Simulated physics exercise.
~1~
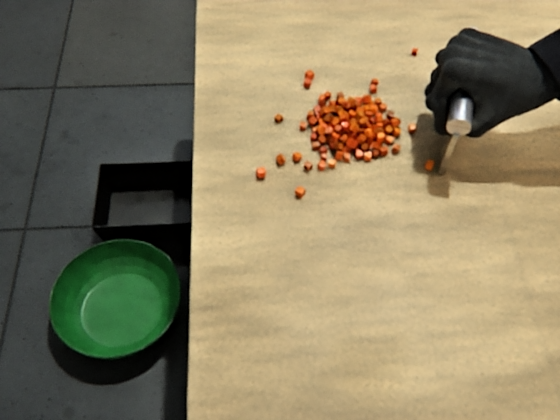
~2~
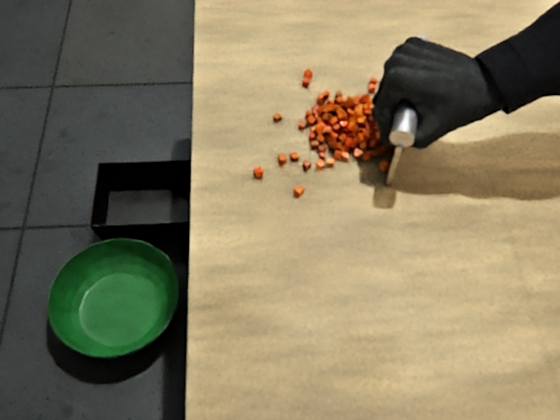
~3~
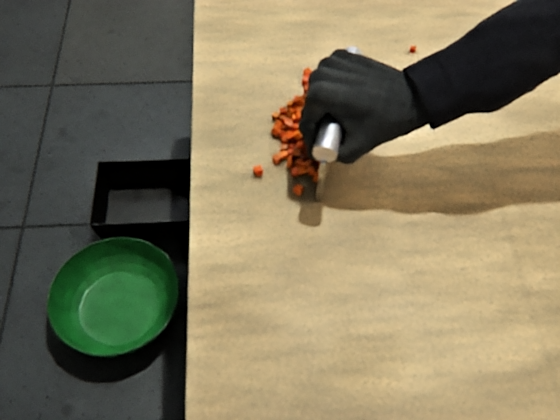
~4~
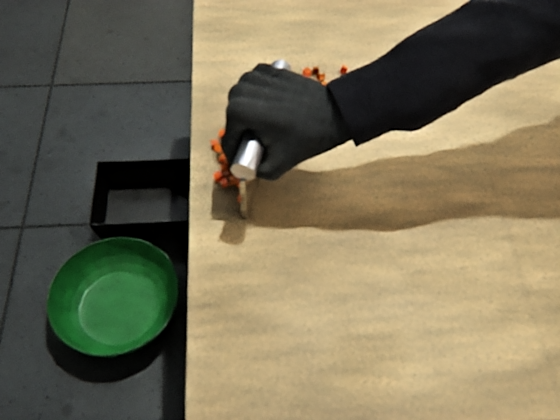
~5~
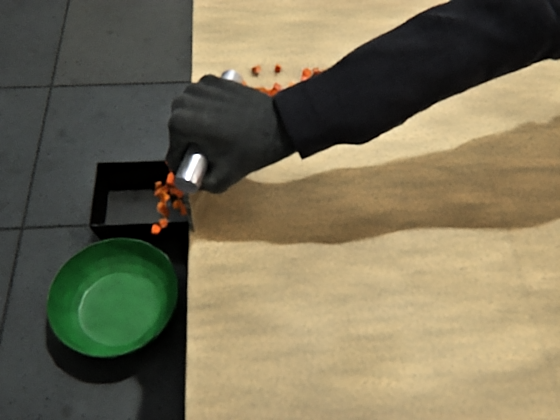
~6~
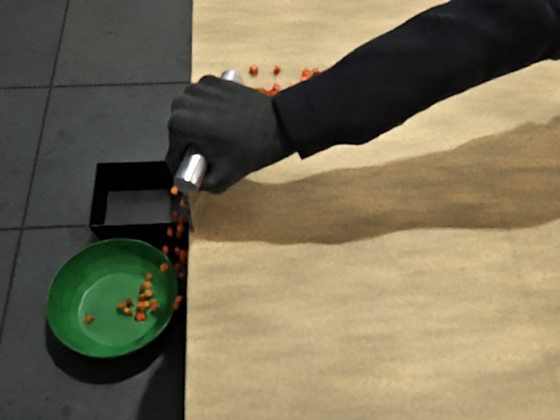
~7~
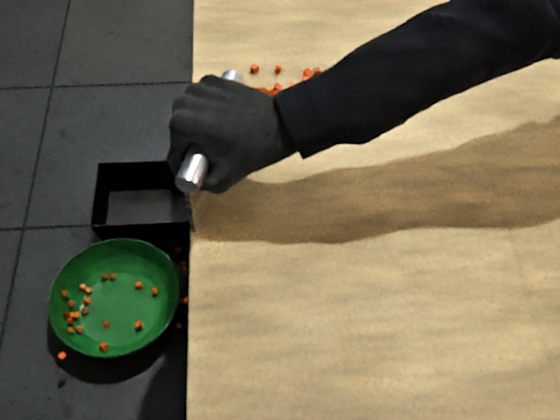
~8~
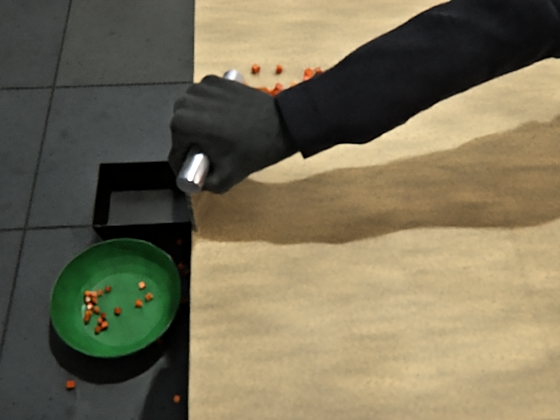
The clip shows a black-gloved hand sweeping a pile of orange carrot cubes leftward across a tan surface with a scraper, stopping at the edge, where some fall toward a green bowl and black tin; several land in the bowl, a few miss, and others remain on top.
